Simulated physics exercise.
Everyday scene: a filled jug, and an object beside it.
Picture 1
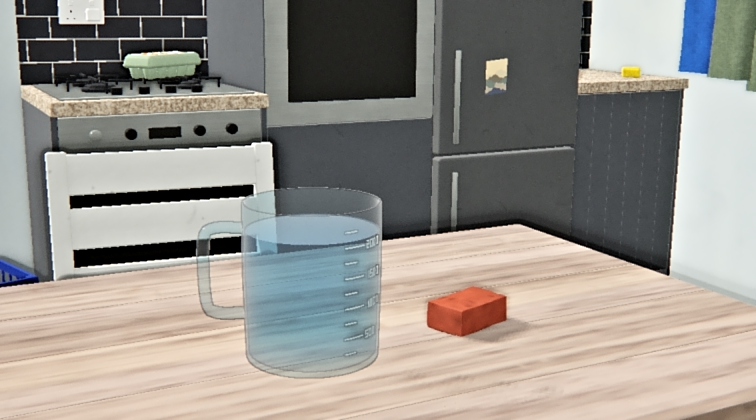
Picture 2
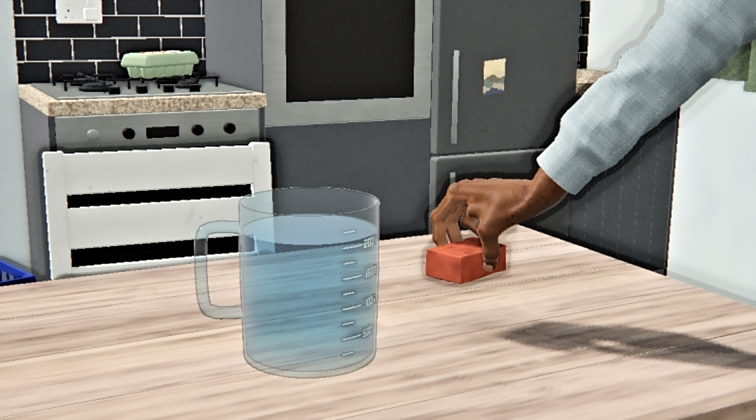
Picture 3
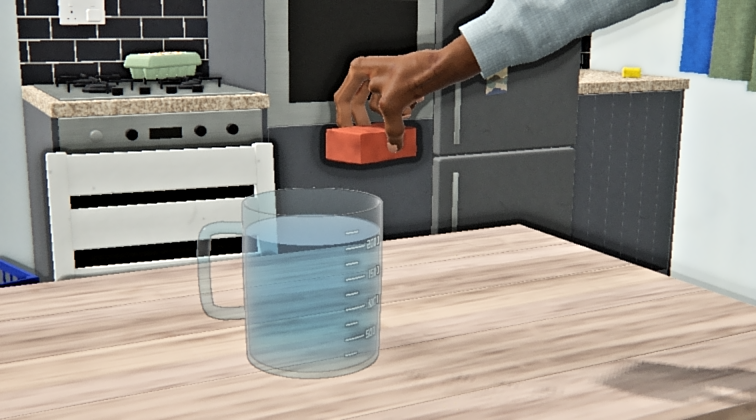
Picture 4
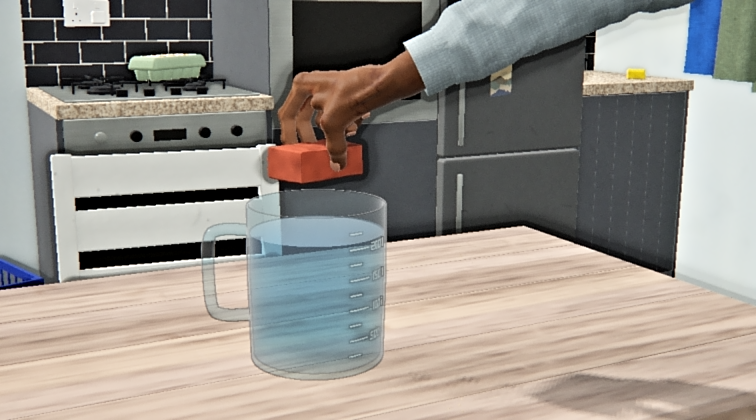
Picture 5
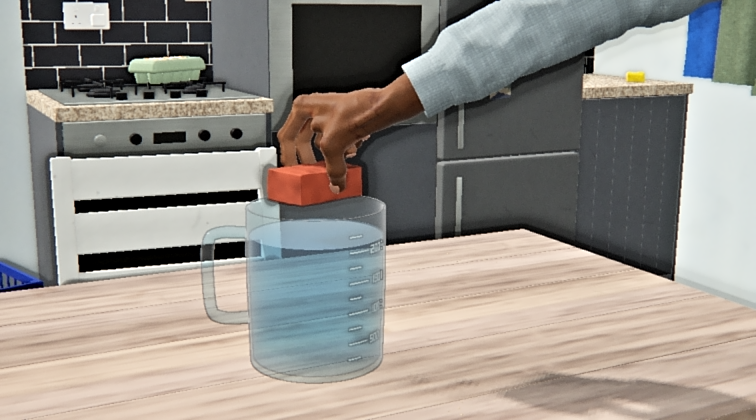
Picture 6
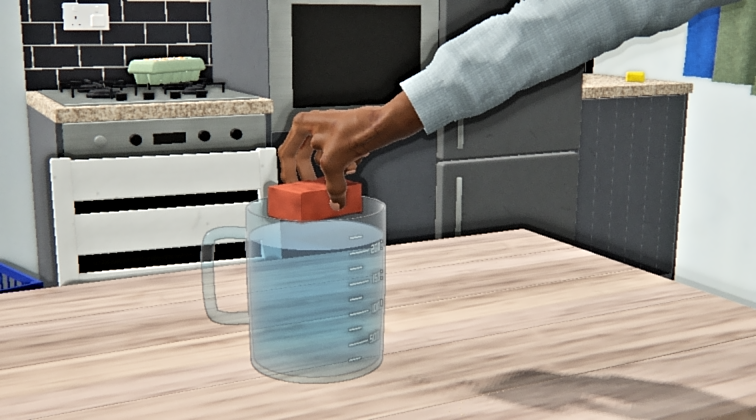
A hand picks up a red piece of brick from a wooden tabletop, carries it left to above a clear jug about three quarters full of water, and lowers it to just over the water's surface.
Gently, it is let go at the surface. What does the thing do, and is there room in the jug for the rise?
Thing: I expect it will go under. Jug: I expect it will hold everything.
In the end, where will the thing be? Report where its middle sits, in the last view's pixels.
Its centre settles around (317, 338).
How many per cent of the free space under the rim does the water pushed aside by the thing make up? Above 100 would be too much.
About 40 percent.
Soon after, the piece of brick enters the water; the jug is nearly full.
Later, the piece of brick goes on down; the jug is nearly full.
In the end, the piece of brick lies on the bottom; the jug is nearly full; nothing is spilt.
